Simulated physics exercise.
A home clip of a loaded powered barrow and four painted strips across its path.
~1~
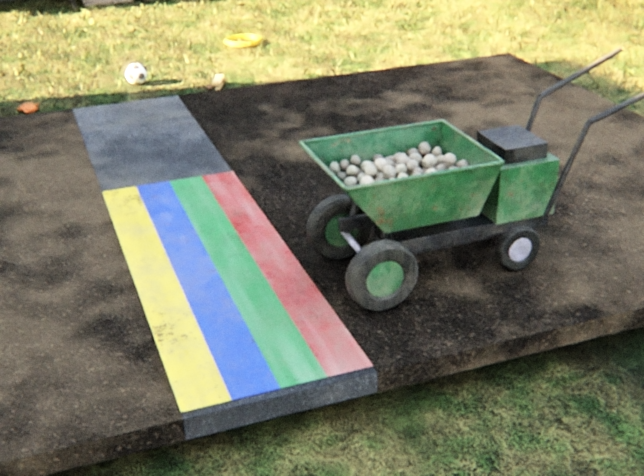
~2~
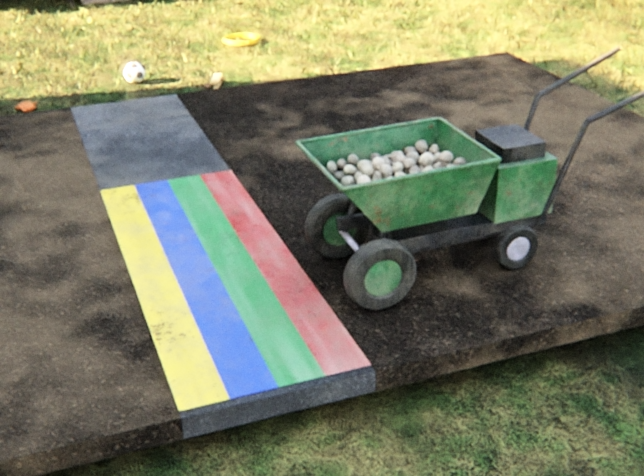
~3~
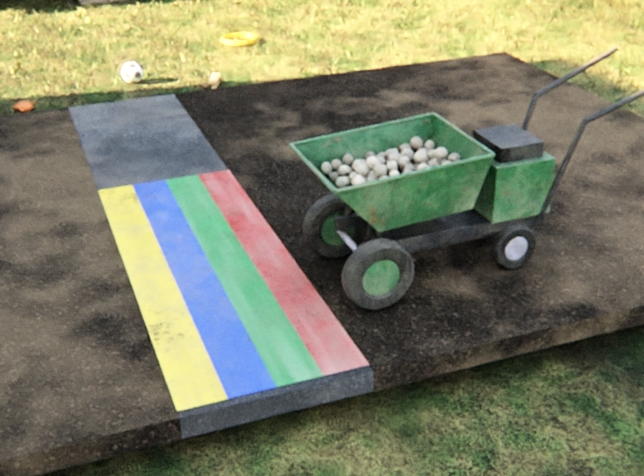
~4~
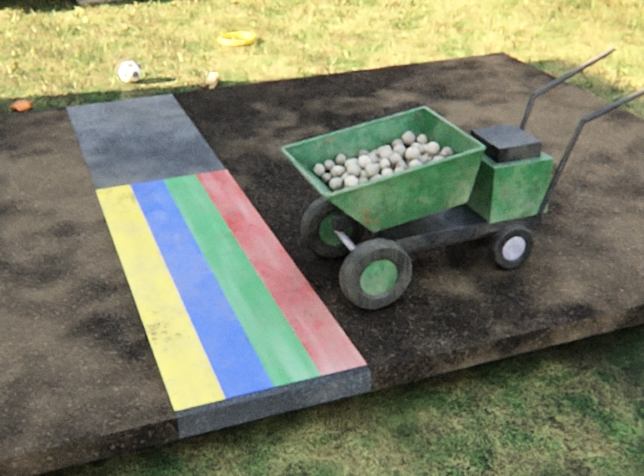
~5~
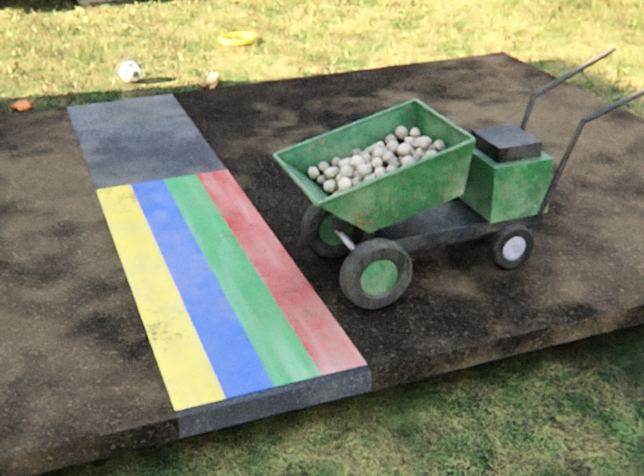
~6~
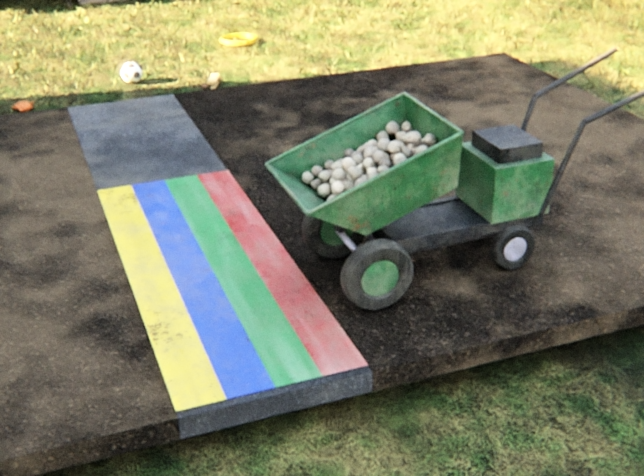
On a dark slab beside grass, a green barrow's skip loaded with pale stones tilting gradually leftward near four painted strips.
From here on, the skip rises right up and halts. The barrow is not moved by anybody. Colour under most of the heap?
Blue.
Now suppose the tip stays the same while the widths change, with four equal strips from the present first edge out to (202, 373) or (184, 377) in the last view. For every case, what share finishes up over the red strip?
Shares in turn: 0 %; 0 %.
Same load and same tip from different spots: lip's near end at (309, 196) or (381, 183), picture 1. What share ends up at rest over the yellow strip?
Trial 1 around 30 %, trial 2 around 10 %.
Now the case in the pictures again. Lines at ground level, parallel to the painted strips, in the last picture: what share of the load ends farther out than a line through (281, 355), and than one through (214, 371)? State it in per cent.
Estimate, first then second: 70 %, 20 %.
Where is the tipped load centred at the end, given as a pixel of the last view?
Last view, centre at rest - approx. (211, 304).
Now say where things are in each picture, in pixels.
The first frame shows lip of the skip at (346, 189), level; top of the load at (413, 166), river pebbles; red strip at (331, 342); green strip at (287, 352); blue strip at (241, 363); yellow strip at (193, 373).
The second frame shows lip of the skip at (342, 189), level; top of the load at (410, 164).
The third frame shows lip of the skip at (335, 192), tipped barely; top of the load at (404, 163).
The fourth frame shows lip of the skip at (326, 197), tipped a little; top of the load at (412, 154).
The fifth frame shows lip of the skip at (317, 204), tipped a little; top of the load at (415, 158).
The sixth frame shows lip of the skip at (308, 214), tipped clearly; top of the load at (413, 149); red strip at (326, 341); green strip at (282, 351); blue strip at (236, 362); yellow strip at (188, 372).
Soon after the last picture, skip tipped steeply; all in the skip.
A little later, skip tipped right over; about two thirds in the skip; a small part over the green strip; about a quarter over the blue strip; a stray few over the yellow strip.
Later still, skip tipped right over; about a quarter in the skip; about a quarter over the green strip; about a third over the blue strip; about a quarter over the yellow strip; a small part off the paint.
At rest, skip tipped right over; about a quarter in the skip; none over the red strip; about a quarter over the green strip; about a third over the blue strip; about a quarter over the yellow strip; a small part off the paint.
